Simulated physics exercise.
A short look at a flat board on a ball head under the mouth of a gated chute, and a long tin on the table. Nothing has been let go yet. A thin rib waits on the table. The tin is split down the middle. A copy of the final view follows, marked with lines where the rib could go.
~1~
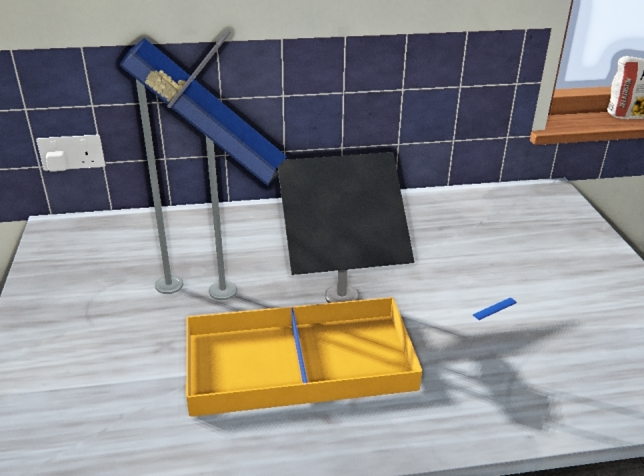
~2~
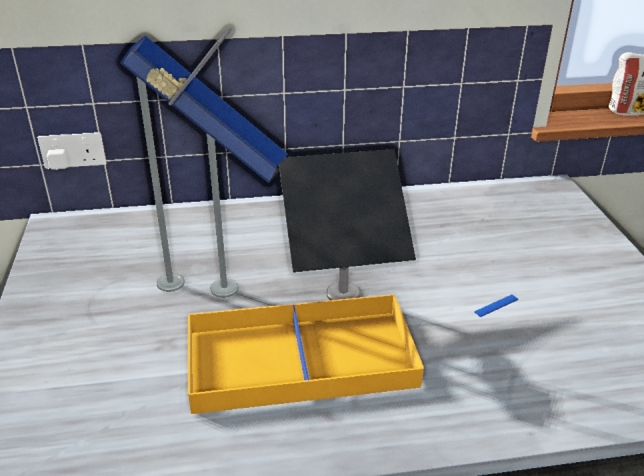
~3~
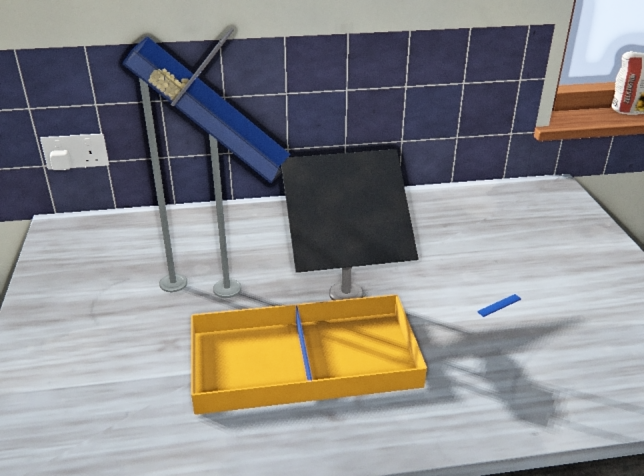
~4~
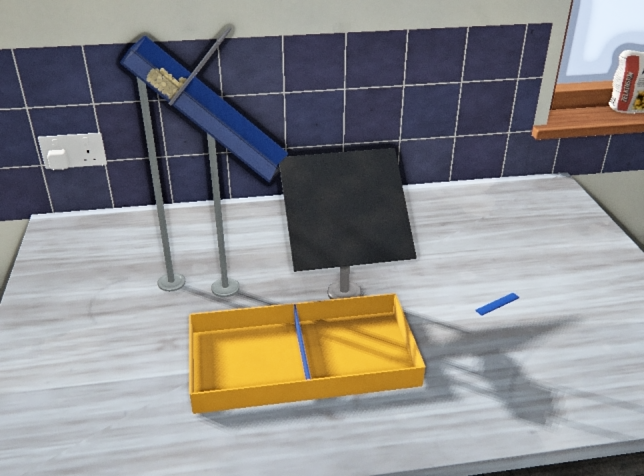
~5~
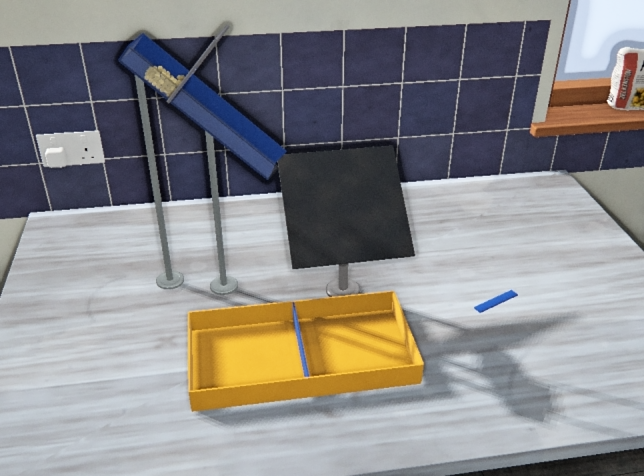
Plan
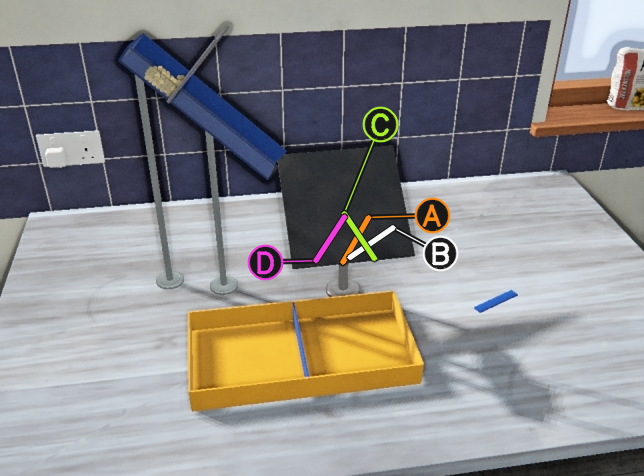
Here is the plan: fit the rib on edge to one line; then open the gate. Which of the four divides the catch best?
Take D.
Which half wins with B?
Right.
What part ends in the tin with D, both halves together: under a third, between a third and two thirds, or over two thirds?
Over two thirds.
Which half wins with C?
The right half.
On the marked copy, line A from (368, 217) to (342, 262); line B from (393, 227) to (349, 257); line C from (344, 213) to (374, 258); line D from (344, 216) to (315, 260).
With A, of what is caught, just a few in the left half, almost all in the right.
With B, of what is caught, not one piece in the left half, every piece in the right.
With C, of what is caught, not one piece in the left half, every piece in the right.
With D, of what is caught, roughly two thirds in the left half, roughly a third in the right.
